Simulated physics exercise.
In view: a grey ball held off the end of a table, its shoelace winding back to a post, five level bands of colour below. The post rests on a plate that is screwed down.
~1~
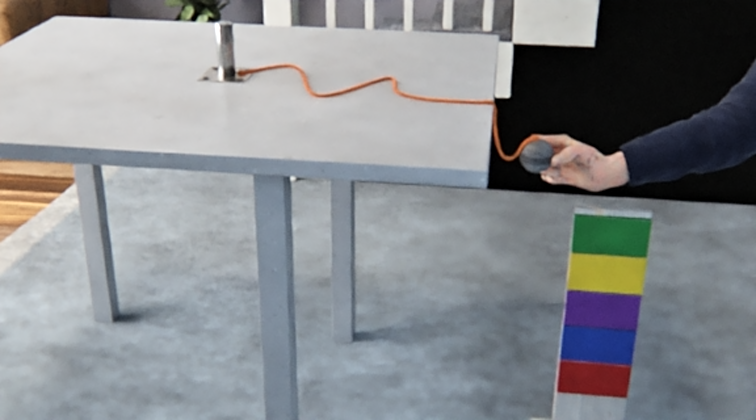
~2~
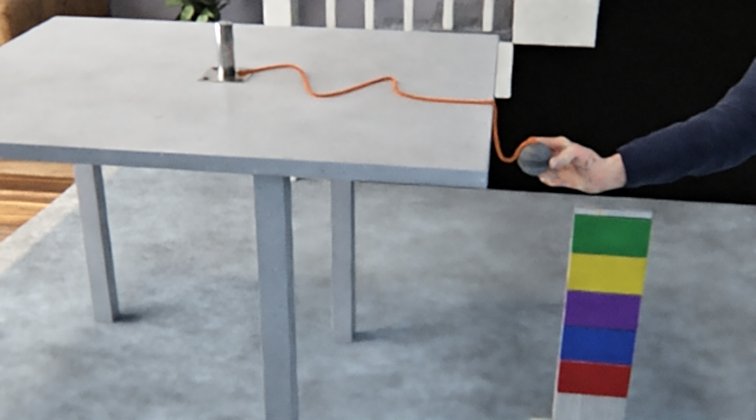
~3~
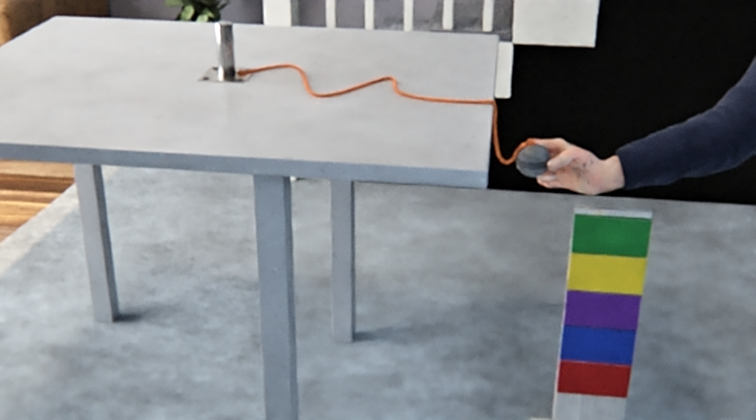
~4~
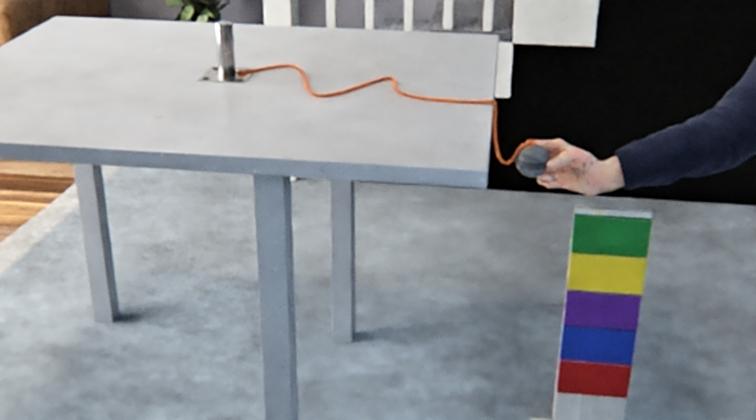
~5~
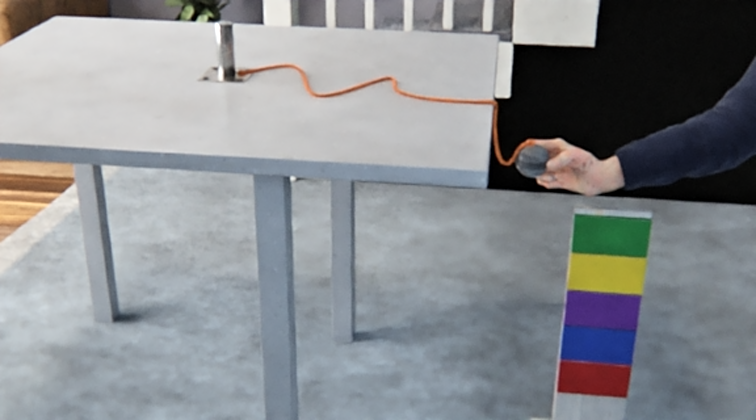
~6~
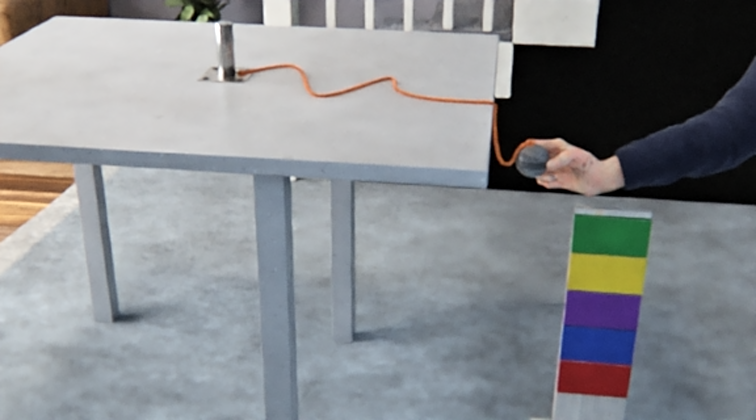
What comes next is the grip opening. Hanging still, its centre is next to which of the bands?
Its middle rests at the blue band.
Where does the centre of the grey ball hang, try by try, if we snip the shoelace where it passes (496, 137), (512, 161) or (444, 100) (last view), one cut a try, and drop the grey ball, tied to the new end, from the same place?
In that order: (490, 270), (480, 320) and (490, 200).
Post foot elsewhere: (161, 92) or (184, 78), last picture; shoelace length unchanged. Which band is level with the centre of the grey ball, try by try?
First try: Purple; second try: Purple.
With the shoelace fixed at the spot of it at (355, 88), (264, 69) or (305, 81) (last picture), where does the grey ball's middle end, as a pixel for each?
About (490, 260), (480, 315) and (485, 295).
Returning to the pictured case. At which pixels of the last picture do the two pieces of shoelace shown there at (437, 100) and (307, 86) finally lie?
First one close to (489, 184), second close to (366, 85).
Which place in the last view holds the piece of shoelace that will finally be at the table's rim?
Check around (391, 78) - that's where it is.
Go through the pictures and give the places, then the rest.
The first picture shows grey ball (537, 156); green (611, 238); yellow (607, 275); purple (602, 311); blue (598, 346); red (594, 380).
The second picture shows grey ball (535, 158); shoelace through (277, 67) (307, 86) (366, 85) (403, 94) (490, 105).
The third picture shows grey ball (533, 160).
The fourth picture shows grey ball (533, 161); shoelace through (277, 67) (307, 86) (366, 85) (404, 94) (491, 106).
The fifth picture shows grey ball (533, 161).
The sixth picture shows grey ball (533, 161); shoelace through (277, 67) (307, 86) (366, 85) (406, 94) (492, 107).
Early on, ball near (483, 304); level with purple.
Midway, ball near (482, 328); level with blue.
Finally, ball near (478, 331); level with blue. The shoelace holds its middle at blue.
